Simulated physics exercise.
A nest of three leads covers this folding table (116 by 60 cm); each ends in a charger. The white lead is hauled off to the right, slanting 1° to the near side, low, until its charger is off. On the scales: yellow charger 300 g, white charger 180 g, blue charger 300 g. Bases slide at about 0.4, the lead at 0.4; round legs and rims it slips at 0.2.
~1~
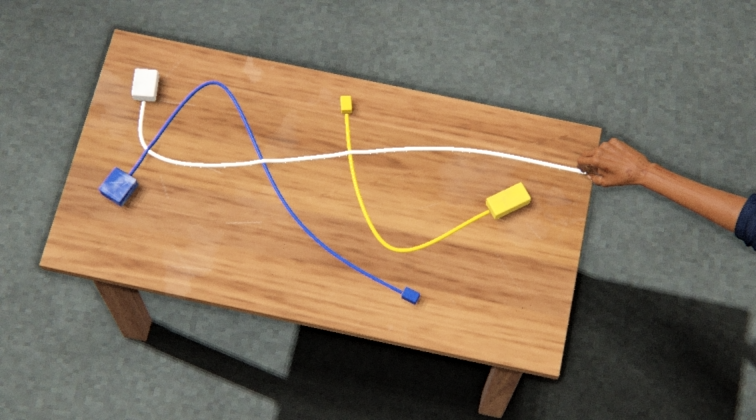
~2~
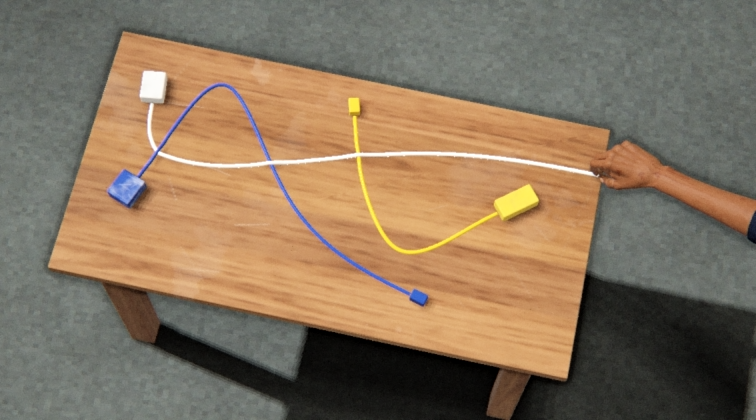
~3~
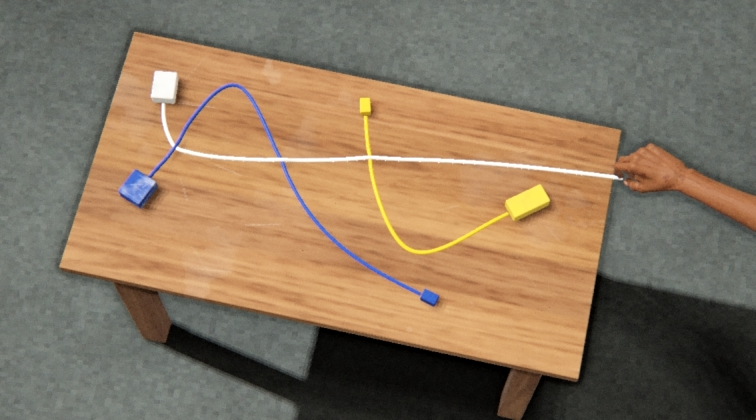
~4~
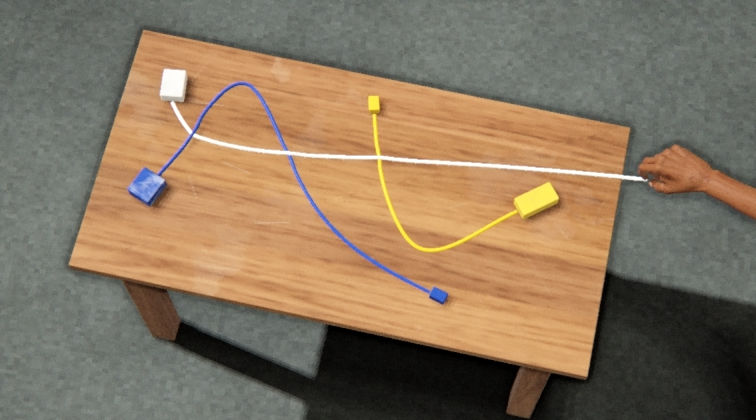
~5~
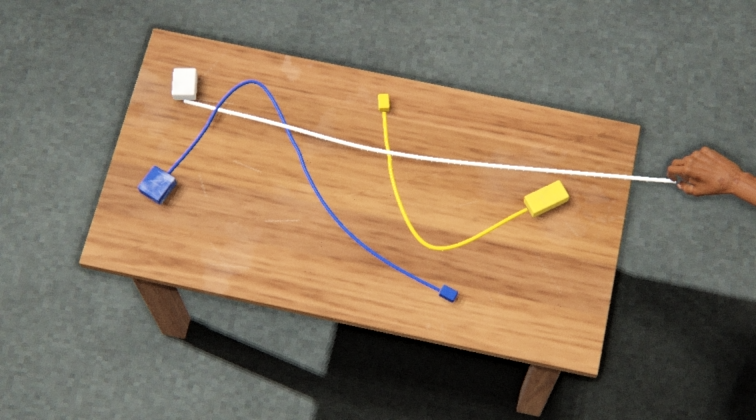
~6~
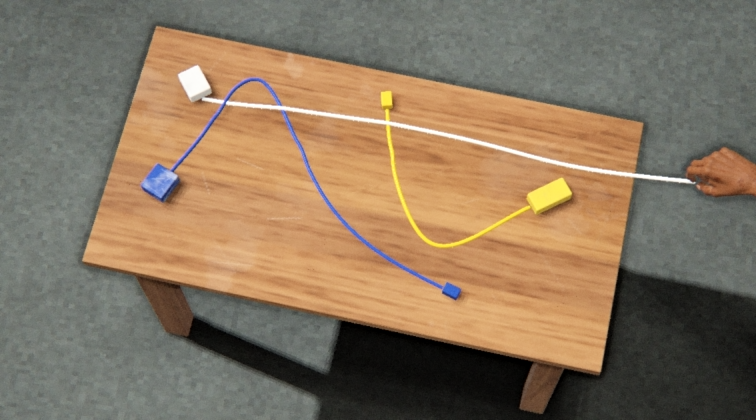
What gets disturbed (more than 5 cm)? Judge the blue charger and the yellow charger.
The blue charger moves, the yellow charger keeps its place.
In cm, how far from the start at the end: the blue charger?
Blue charger 100 cm.
Next, the white lead's tail end at (341, 131); white charger 35 cm off its start.
Then, the white lead's tail end at (481, 172); blue charger 31 cm off its start, white charger 67 cm off its start, yellow plug 14 cm off its start.
After that, the white lead's tail end at (627, 187); blue charger 63 cm off its start at (441, 177), white charger 100 cm off its start at (615, 173), yellow plug 44 cm off its start at (571, 165).
Later, the white lead has left the top; blue charger 98 cm off its start, yellow charger 3 cm off its start, white charger over the edge.
At the end, the white lead has left the top; blue charger 99 cm off its start at (604, 174), yellow charger 3 cm off its start at (558, 203), white charger over the edge, blue plug over the edge.
